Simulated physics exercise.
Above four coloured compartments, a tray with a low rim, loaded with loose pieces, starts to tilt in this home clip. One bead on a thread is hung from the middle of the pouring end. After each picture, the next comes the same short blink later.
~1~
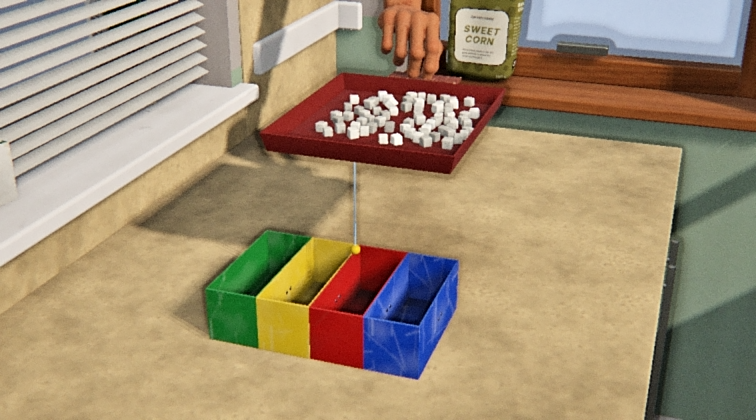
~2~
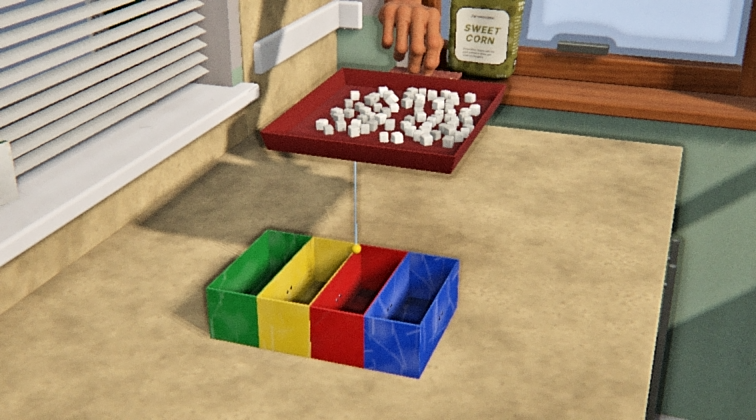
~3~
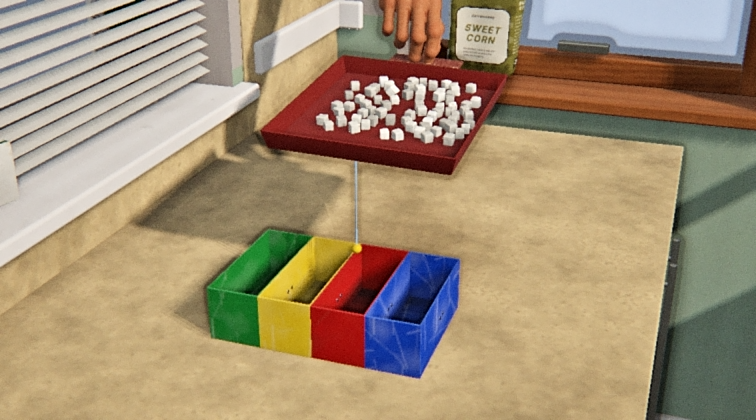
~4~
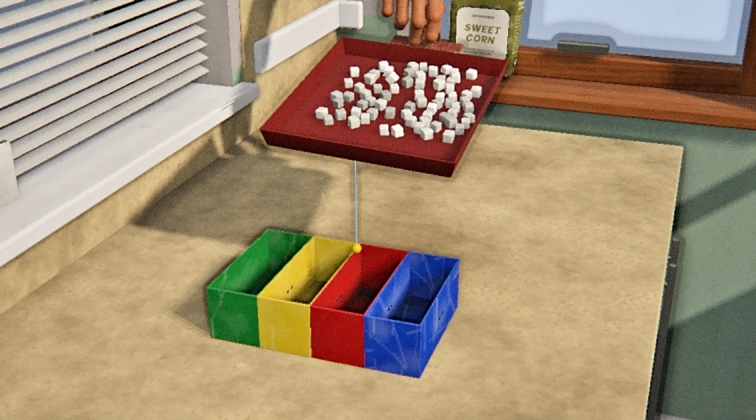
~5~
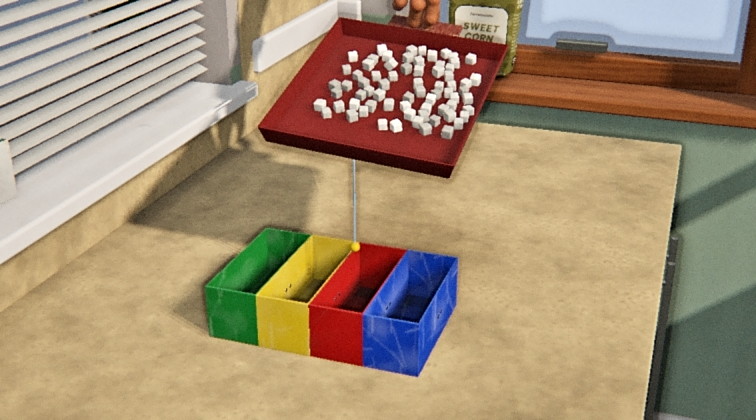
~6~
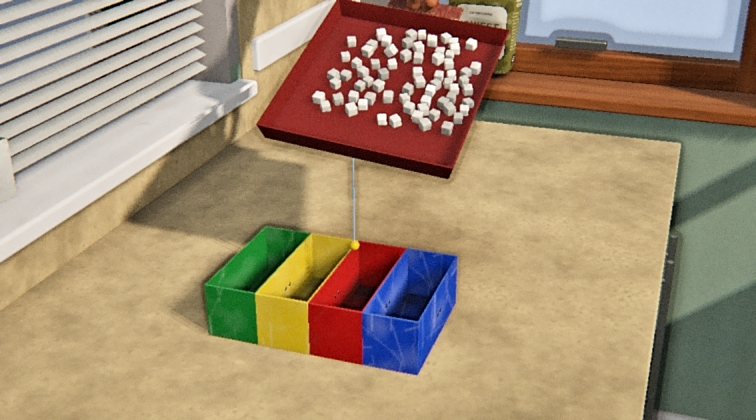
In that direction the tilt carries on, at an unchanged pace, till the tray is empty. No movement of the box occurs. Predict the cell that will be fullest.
I would say the blue cell.
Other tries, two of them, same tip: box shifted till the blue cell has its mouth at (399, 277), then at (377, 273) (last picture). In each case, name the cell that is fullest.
Try one: That blue cell; try two: The cell in blue.
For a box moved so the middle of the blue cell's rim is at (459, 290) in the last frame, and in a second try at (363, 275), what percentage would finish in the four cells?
Well, you'd get about 100 per cent and then about 30 per cent.
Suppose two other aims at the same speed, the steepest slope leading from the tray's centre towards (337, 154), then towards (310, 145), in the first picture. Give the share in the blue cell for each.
You'd get 0 per cent the first time and 0 per cent the second time.
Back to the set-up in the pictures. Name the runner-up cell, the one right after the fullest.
That's the cell in red.
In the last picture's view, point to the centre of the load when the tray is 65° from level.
Its middle sits at about pixel (412, 147).
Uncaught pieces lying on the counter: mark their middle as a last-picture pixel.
It's centred close to pixel (514, 380).
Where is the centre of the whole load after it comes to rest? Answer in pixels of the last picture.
(407, 332).
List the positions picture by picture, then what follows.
In the first frame, corners of the pouring end near (266, 131) and (450, 154), level; middle of the load near (420, 120), sugar cubes; bead on its thread near (355, 249); green cell near (232, 313); yellow cell near (283, 323); red cell near (336, 333); blue cell near (391, 343).
In the second frame, corners of the pouring end near (267, 130) and (451, 154), level; middle of the load near (421, 117).
In the third frame, corners of the pouring end near (267, 129) and (451, 156), tipped barely, lowest at the right corner; middle of the load near (421, 111).
In the fourth frame, corners of the pouring end near (267, 127) and (451, 159), tipped a little, lowest at the right corner; middle of the load near (421, 102).
In the fifth frame, corners of the pouring end near (265, 125) and (450, 161), tipped clearly, lowest at the right corner; middle of the load near (420, 92).
In the sixth frame, corners of the pouring end near (263, 122) and (449, 163), tipped clearly, lowest at the right corner; middle of the load near (420, 82); green cell near (232, 309); yellow cell near (283, 319); red cell near (336, 329); blue cell near (390, 339).
Shortly afterwards, tray tipped steeply; all but a few on the tray; only a few falling or outside the box.
Next, tray tipped past a quarter turn; near two thirds on the tray; a little in the blue cell; only a few in the red cell; near a quarter falling or outside the box.
Some moments later, tray tipped past a quarter turn; near half in the blue cell; near a quarter in the red cell; only a few in the yellow cell; near a quarter falling or outside the box.
In the end, tray tipped past a quarter turn; near half in the blue cell; near a quarter in the red cell; only a few in the yellow cell; none at all in the green cell; near a quarter outside the box.
